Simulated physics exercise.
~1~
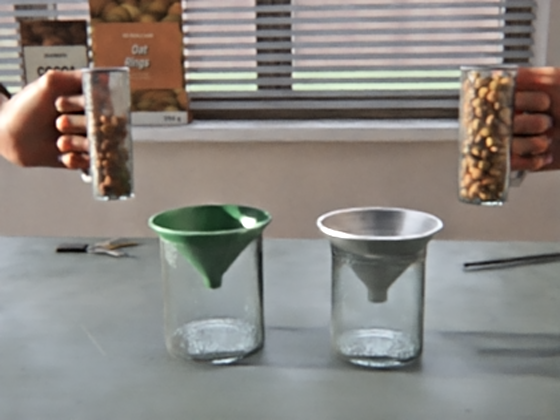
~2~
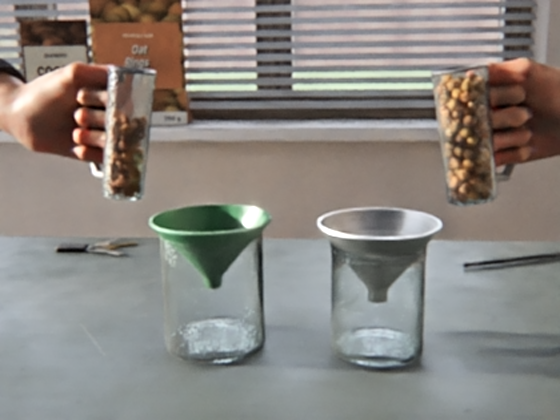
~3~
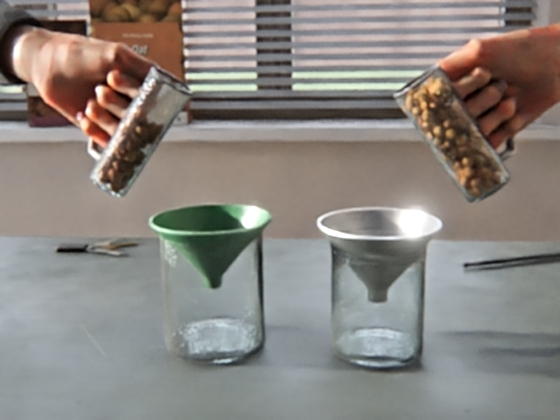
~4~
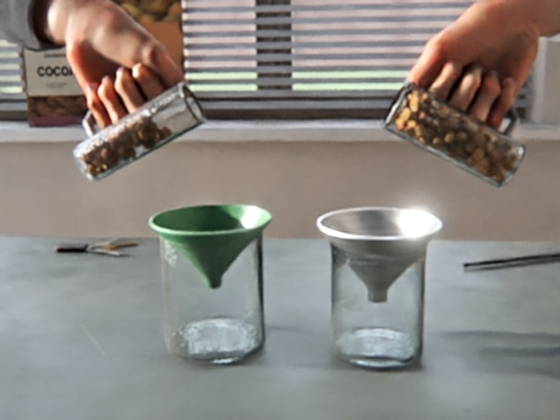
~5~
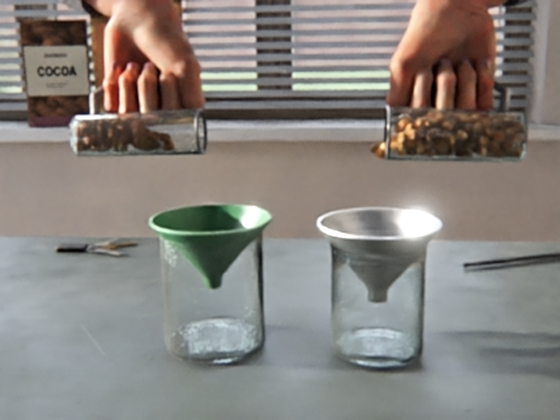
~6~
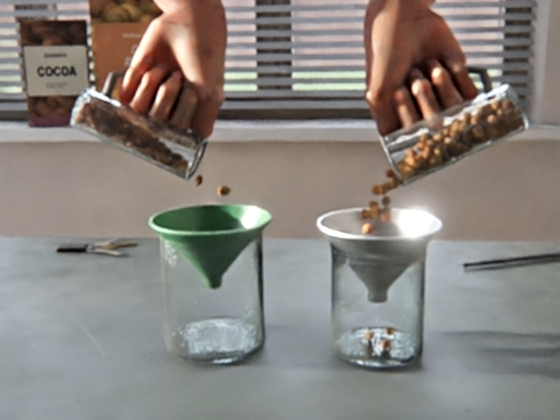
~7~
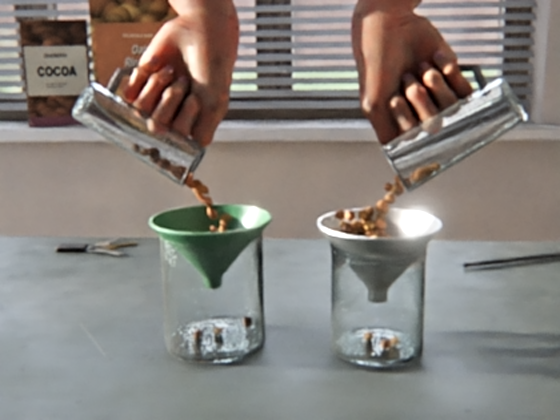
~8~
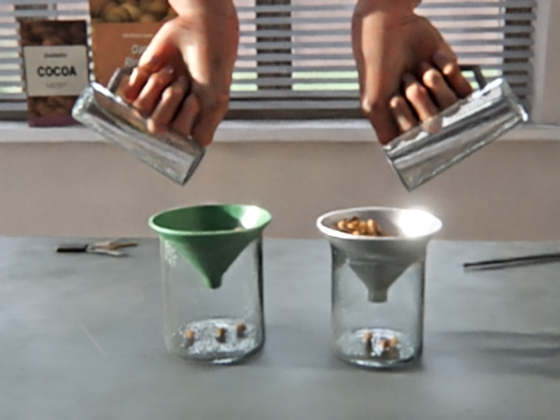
On a grey table before a window with blinds, seen from the front at a steady level, two clear jars stand side by side, a green funnel in the left one and a grey funnel in the right. A cocoa box and an orange box stand behind at left. Two hands bring in glass cups of small brown, nut-like pieces, the right cup fuller, and tip them inward. The right cup spills first, then the left, until both are empty. Only a few pieces reach each jar, while most stay lodged in the funnels, visibly heaped in the grey one.
